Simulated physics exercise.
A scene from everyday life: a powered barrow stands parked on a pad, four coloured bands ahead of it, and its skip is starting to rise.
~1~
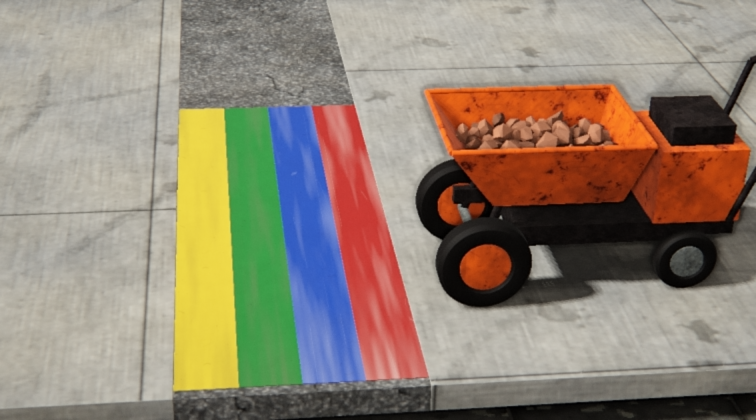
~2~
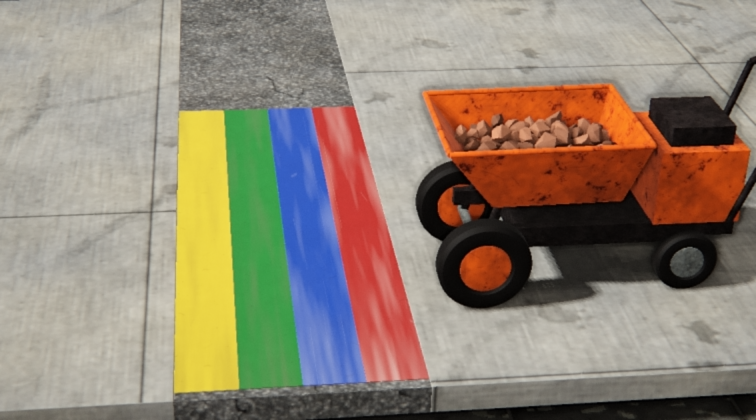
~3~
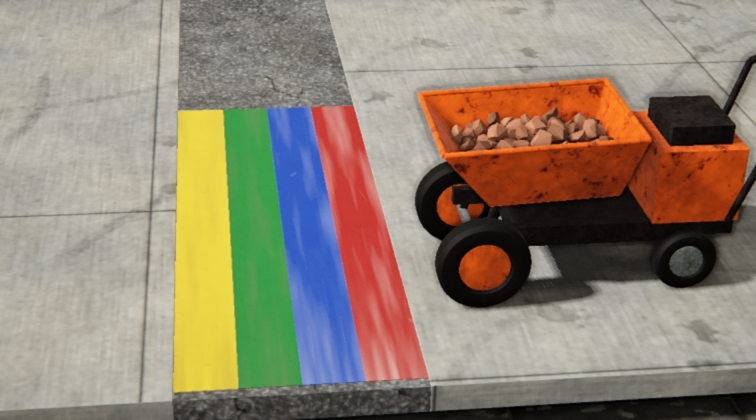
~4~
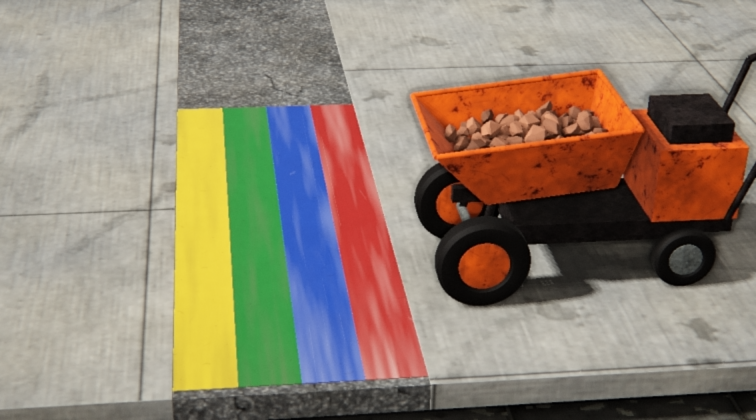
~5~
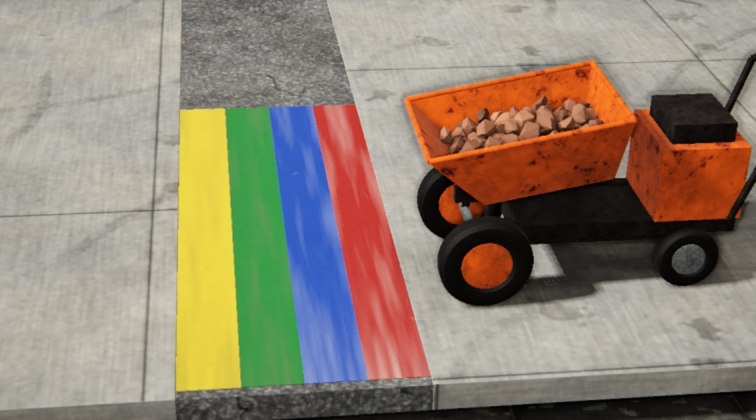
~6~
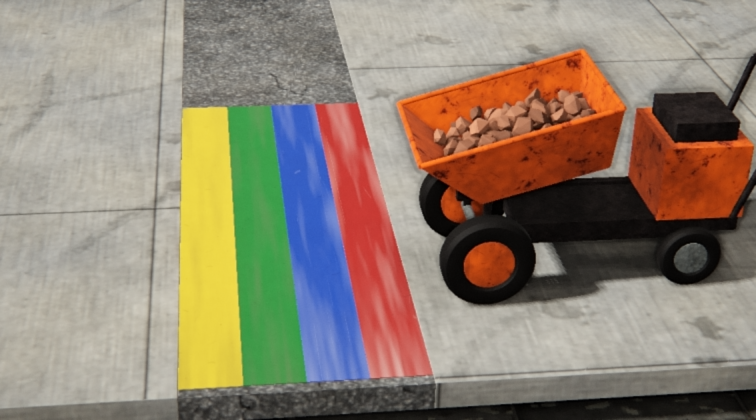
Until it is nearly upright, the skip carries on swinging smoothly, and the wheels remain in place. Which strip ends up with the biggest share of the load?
The blue strip.
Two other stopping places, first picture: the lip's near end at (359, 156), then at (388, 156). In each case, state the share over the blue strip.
First try: Around 0 %; second try: Around 0 %.
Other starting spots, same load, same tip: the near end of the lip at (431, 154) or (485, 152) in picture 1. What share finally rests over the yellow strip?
10 % and 10 %.
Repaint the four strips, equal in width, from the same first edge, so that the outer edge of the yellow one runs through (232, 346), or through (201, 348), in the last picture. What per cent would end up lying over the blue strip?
The first painting gives around 30 per cent, the second around 40 per cent.
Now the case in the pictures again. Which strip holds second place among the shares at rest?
Green is second.
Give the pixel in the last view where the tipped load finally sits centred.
I'd mark it at roughly (299, 269).
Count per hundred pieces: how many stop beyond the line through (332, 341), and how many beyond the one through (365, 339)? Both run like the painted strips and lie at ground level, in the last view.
Estimate: 60 % and 80 %, respectively.
Just after the last frame, skip tipped steeply; every one in the skip.
A moment on, skip tipped right over; almost all in the skip; about a tenth over the blue strip; just a few over the green strip.
Further on, skip tipped right over; roughly a quarter in the skip; just a few over the red strip; roughly half over the blue strip; roughly a quarter over the green strip; about a tenth over the yellow strip; just a few off the paint.
When it is over, skip tipped right over; roughly a quarter in the skip; just a few over the red strip; roughly half over the blue strip; roughly a quarter over the green strip; about a tenth over the yellow strip; just a few off the paint.
